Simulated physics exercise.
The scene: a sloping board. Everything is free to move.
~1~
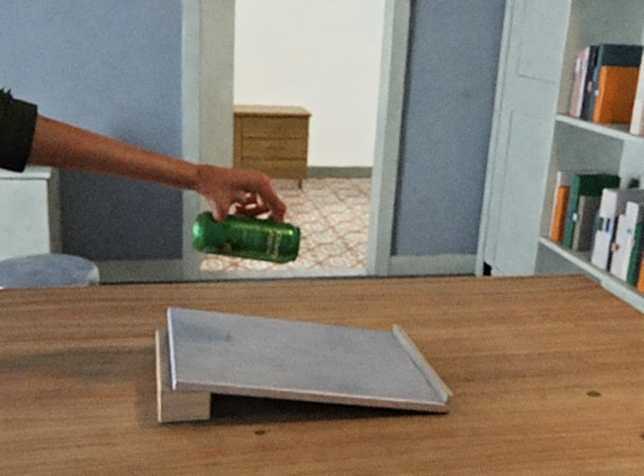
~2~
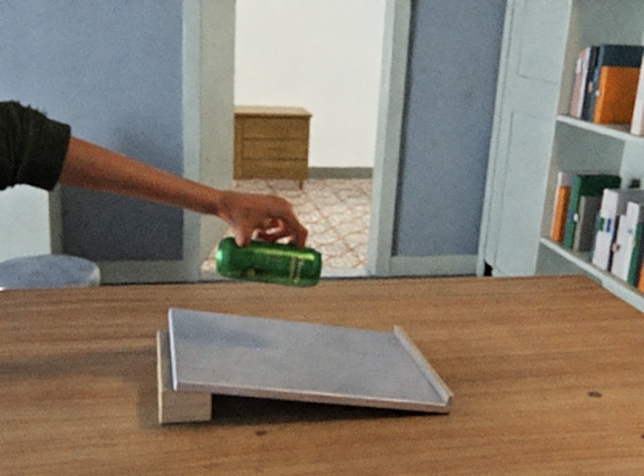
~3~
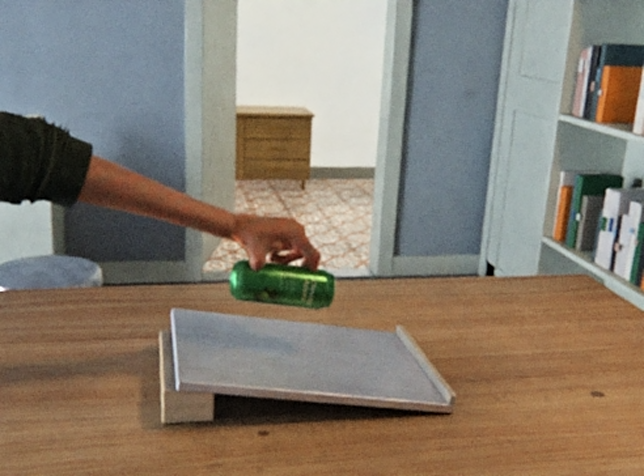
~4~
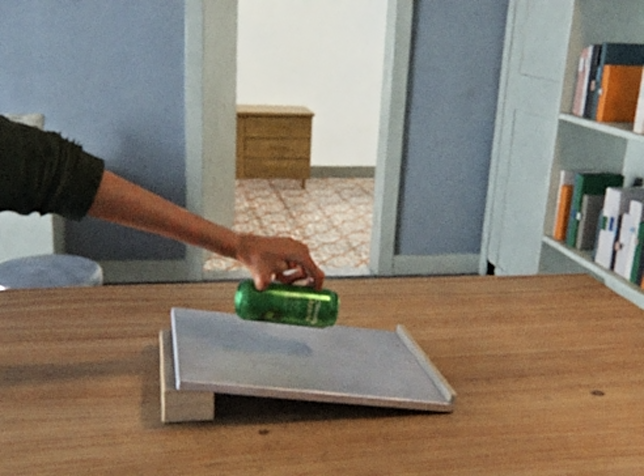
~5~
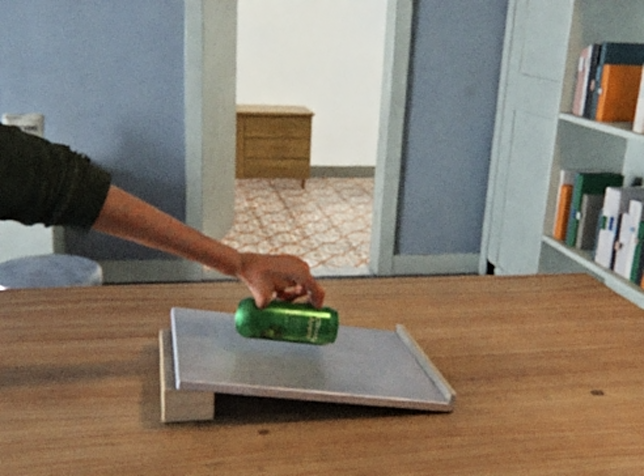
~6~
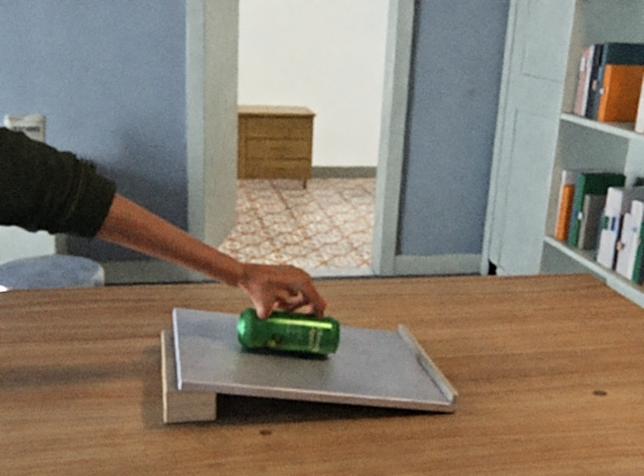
A bare forearm in a dark sleeve reaches in from the left, holding a green can on its side above a wooden table, seen from the front and slightly above. A pale grey board slopes down to the right on the table, with a doorway, wooden drawers and bookshelves behind. The hand moves right and lowers the can onto the board, still gripping it, while the view stays nearly still.
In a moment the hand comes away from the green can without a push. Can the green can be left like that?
Here the green can stays where it is put.
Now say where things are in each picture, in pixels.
On its way; green can (246, 238), in the first picture.
On its way; green can (269, 262), in the second picture.
On its way; green can (282, 285), in the third picture.
On its way; green can (286, 304), in the fourth picture.
On its way; green can (287, 321), in the fifth picture.
Set down, still held; green can (288, 332), in the sixth picture.
Then, 0.30 s after the last picture, nothing has stirred.
Then, 0.70 s after the last picture, green can resting near (288, 332).
At rest, it is in place. Seen from the same camera at the end, green can near (288, 332). The green can keeps its place.
